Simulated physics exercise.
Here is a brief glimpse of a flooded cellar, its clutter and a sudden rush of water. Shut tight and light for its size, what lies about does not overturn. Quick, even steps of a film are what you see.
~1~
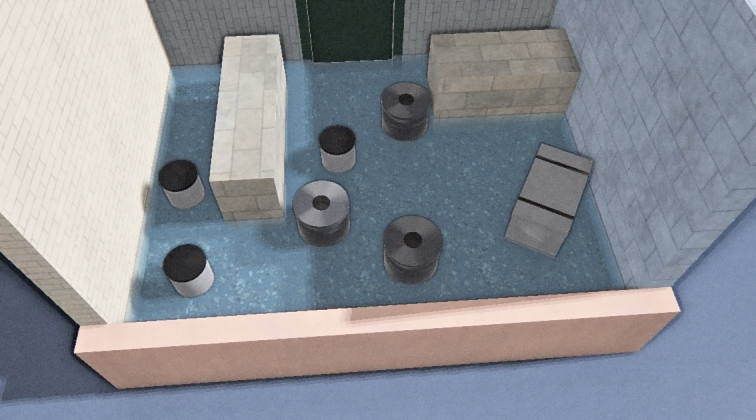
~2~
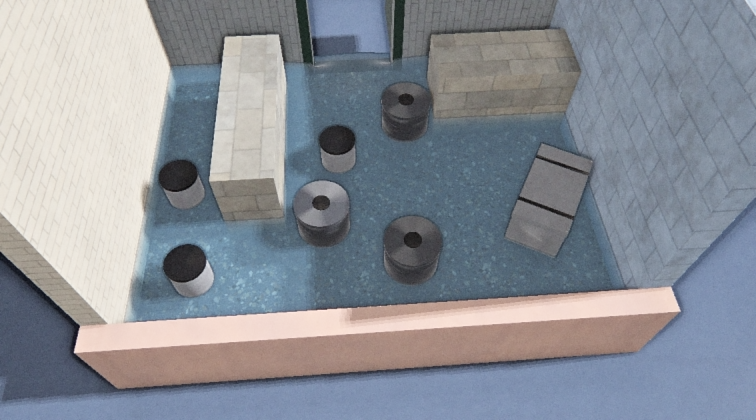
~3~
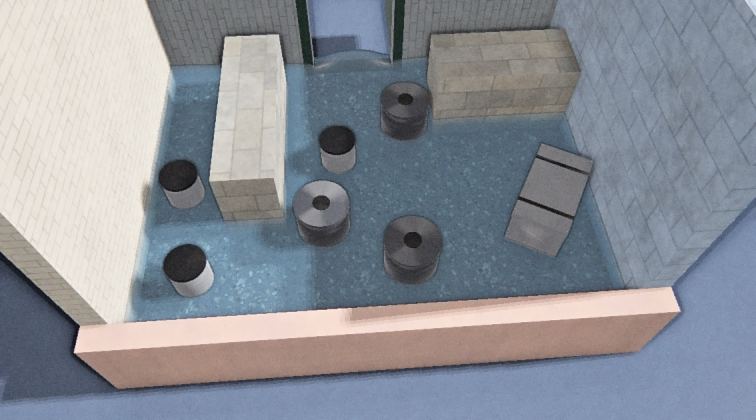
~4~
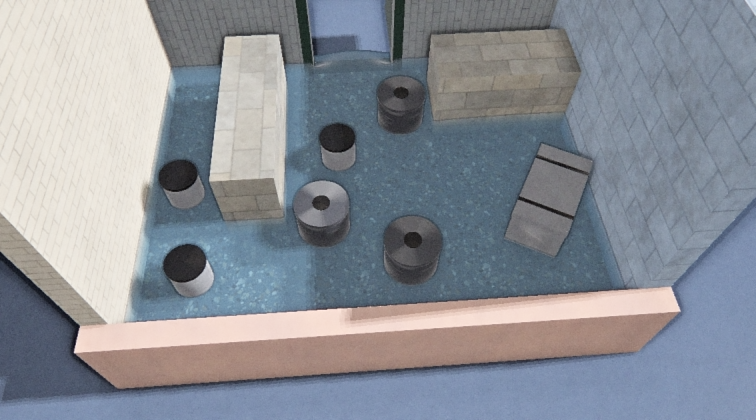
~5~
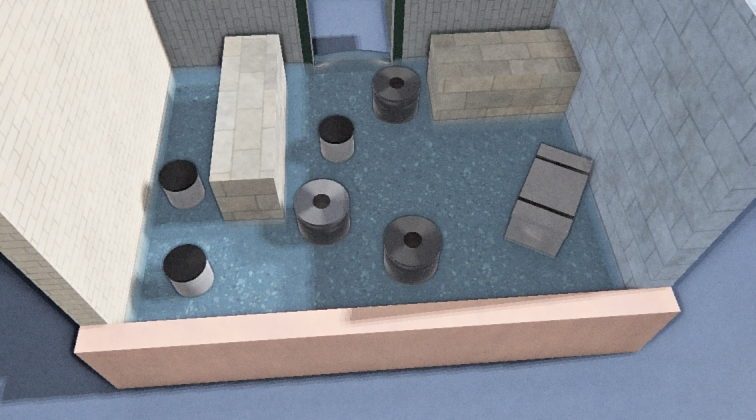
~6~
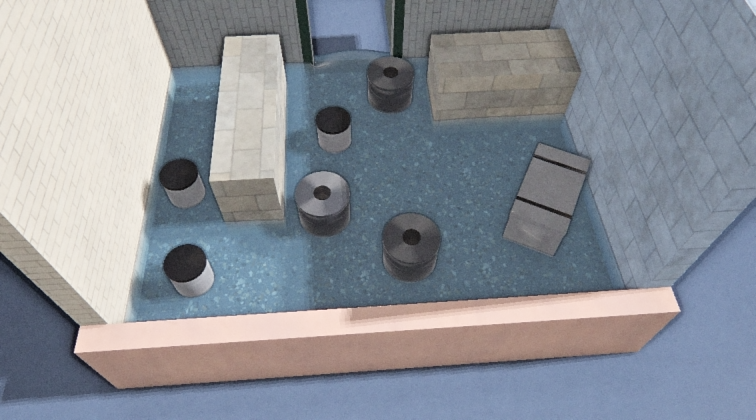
The dark green door at the back vanished from its opening, water bulged at the gap, and then a nearby grey tub and black-topped pail drifted slowly toward it while most other things barely moved.
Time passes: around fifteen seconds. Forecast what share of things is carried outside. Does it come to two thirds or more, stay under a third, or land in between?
My guess is that a middling share is carried off, one to two thirds.
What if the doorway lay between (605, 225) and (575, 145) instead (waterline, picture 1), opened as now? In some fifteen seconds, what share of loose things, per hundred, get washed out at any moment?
About 70 %.
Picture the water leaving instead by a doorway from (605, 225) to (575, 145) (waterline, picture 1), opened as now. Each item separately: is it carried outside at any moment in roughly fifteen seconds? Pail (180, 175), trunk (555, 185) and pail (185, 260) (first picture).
First one never exits, second exits, third never exits.
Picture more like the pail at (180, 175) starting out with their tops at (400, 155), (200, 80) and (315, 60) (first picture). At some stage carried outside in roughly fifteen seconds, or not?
Going through them one by one: Escaped / remained / escaped.
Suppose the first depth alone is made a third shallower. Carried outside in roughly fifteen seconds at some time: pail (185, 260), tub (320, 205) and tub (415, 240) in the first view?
Respectively: Remained / exited / remained.
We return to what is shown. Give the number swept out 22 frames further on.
I get 3.
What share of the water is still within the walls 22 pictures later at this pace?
58 in a hundred.
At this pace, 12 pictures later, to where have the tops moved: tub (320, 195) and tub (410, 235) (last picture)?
Near pixel (310, 103) and pixel (400, 199).
A moment on, 0 of 7 are out; 7 afloat.
Next, 2 of 7 are out; 5 afloat.
Later, 3 of 7 are out; 4 afloat.
In the end, 3 of 7 are out; 4 afloat.
